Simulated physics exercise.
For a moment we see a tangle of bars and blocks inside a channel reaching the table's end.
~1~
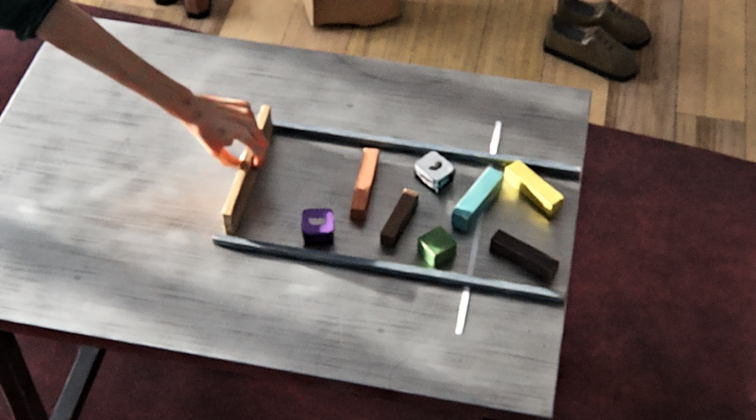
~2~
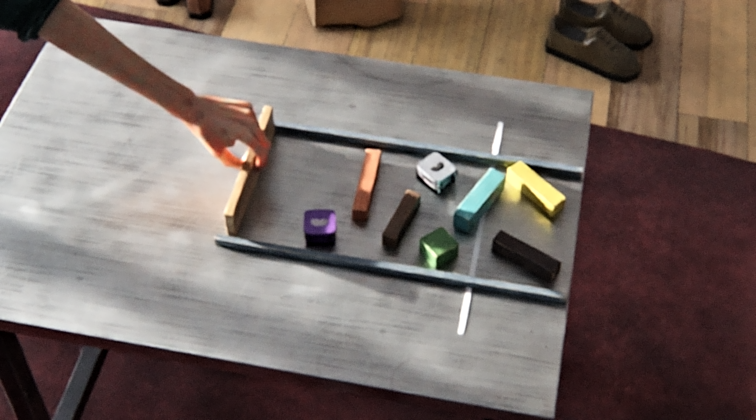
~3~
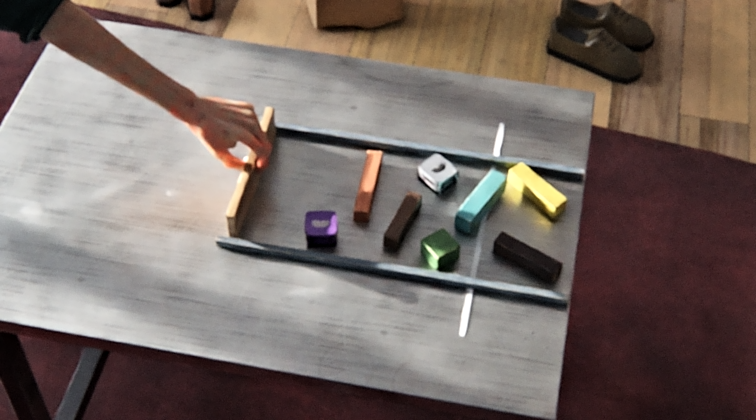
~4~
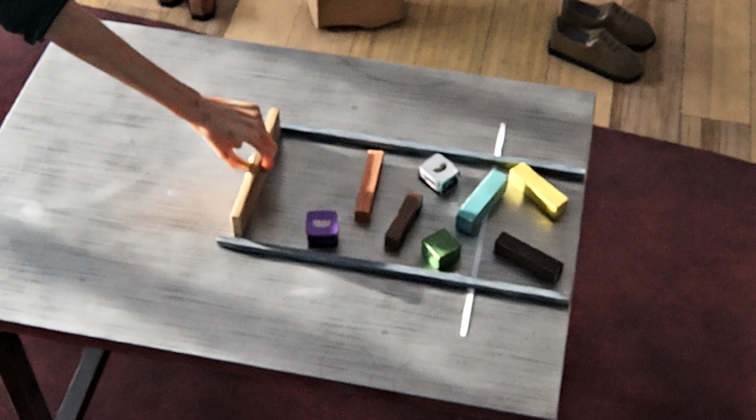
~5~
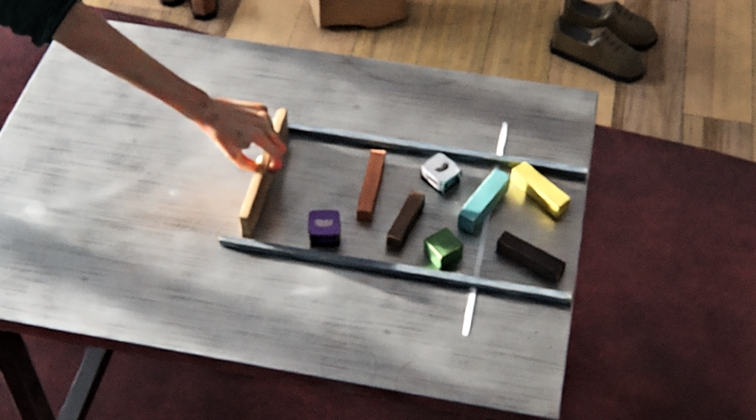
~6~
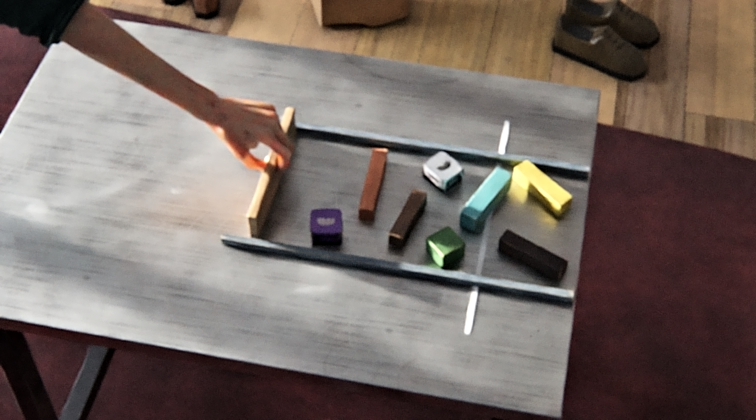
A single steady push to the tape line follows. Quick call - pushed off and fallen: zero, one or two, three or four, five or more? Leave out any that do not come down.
Call: Zero.
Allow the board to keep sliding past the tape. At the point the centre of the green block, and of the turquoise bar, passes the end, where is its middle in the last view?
Around (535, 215), then around (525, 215).
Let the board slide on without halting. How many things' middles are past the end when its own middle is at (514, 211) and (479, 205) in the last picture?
That gives counts of 2 and 0, in that order.
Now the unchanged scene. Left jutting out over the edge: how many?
Overhanging ones - 2.
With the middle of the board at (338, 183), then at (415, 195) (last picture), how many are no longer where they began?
I make it 1 at the first spot and 5 at the other.
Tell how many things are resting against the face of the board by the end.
In total, 2.
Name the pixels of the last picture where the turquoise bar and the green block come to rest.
Turquoise bar: (545, 209); green block: (532, 267).
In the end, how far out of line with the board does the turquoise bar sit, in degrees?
Somewhere near 5 degrees, I'd say.
A little later, none off yet; black bar at rest near (533, 255); yellow bar at rest near (542, 188); turquoise bar at rest near (486, 200).
Next, none off yet; black bar at rest near (533, 255); yellow bar at rest near (542, 188); turquoise bar at rest near (488, 200).
When it is over, the number that fall off is zero.
